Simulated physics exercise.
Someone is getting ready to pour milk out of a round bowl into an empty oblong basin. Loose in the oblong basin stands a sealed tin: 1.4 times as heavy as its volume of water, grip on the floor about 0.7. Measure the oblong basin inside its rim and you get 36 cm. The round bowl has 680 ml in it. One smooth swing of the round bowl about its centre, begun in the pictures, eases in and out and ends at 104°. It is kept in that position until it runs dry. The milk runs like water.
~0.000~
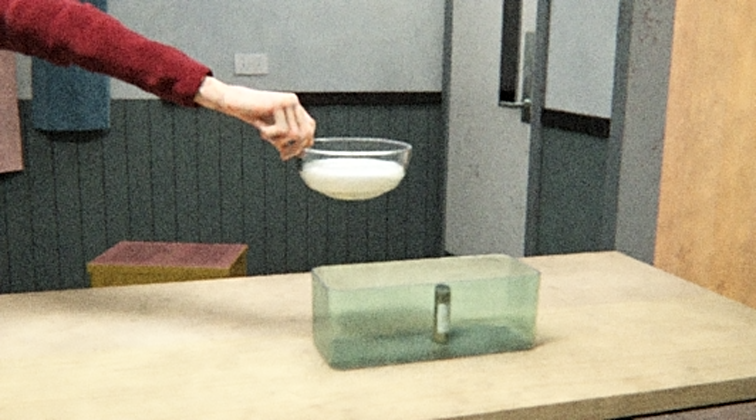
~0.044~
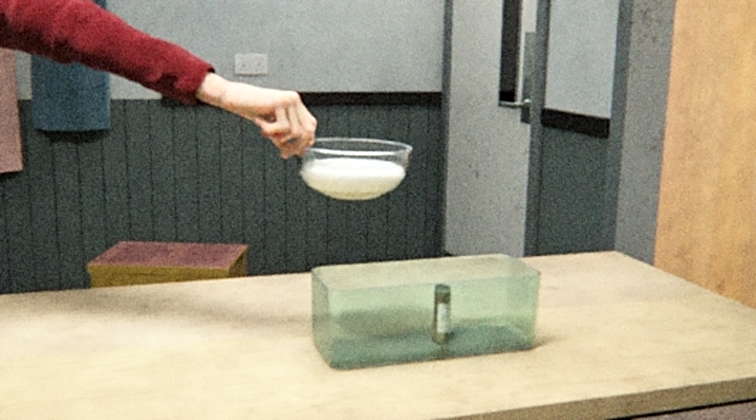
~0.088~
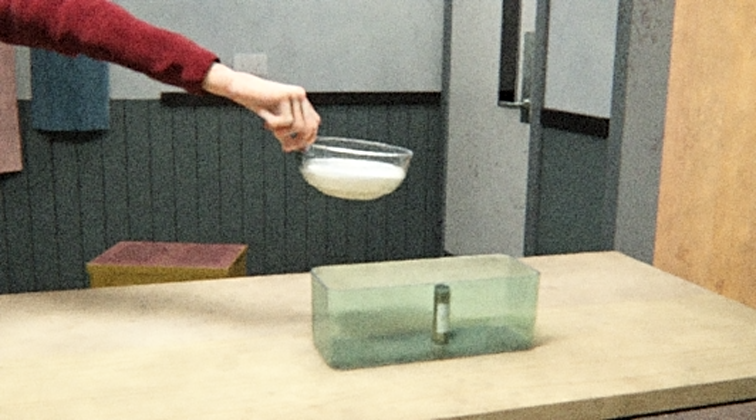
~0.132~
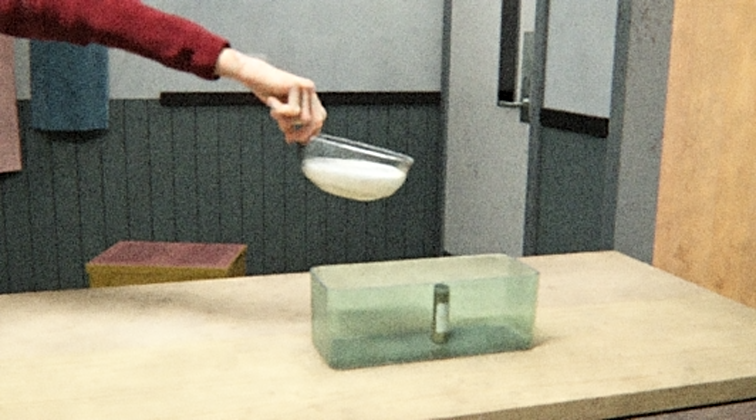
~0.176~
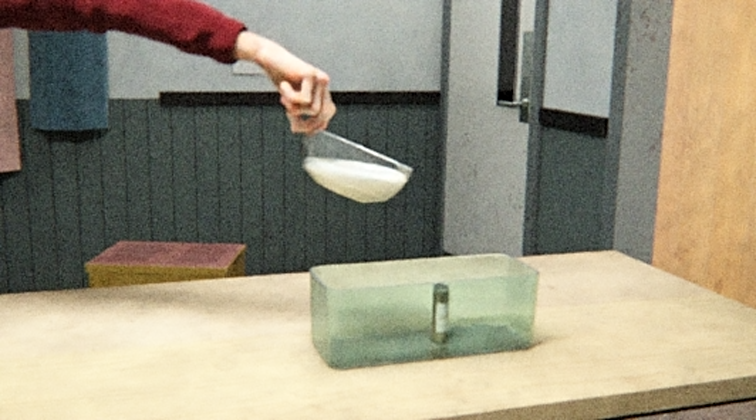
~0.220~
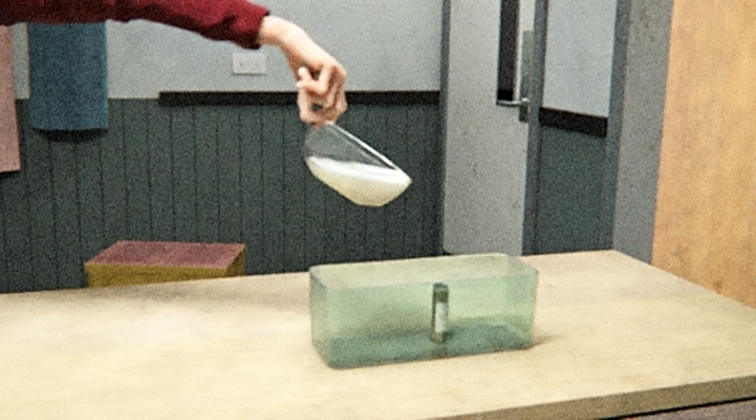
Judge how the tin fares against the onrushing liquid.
It goes down.
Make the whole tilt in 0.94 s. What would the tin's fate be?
Then it holds its balance.
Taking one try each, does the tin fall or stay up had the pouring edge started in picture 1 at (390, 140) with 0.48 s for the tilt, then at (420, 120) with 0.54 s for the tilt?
First it tips over; then it stays on its base.
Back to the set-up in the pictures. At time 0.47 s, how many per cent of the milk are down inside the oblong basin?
The basin holds roughly 32 in a hundred parts at that moment.
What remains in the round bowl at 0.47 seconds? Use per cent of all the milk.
Roughly 10 %.
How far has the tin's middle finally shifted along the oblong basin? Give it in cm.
8.0 cm.
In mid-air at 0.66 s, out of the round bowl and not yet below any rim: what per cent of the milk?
I'd say some 4 per cent is in the air.
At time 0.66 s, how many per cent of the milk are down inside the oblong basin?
Roughly 96 %.
By 0.47 s the tilt is 98° and 9 per cent is still to pour; the tin stands where it began.
By 0.66 s the tilt is 104° and 0 per cent is still to pour; the tin leans 9°.
By 0.85 s the tilt is 104° and 0 per cent is still to pour; the tin leans 39°.
By 1.06 s the tilt is 104° and 0 per cent is still to pour; the tin lies on its side.
At rest the tin lies on its side.
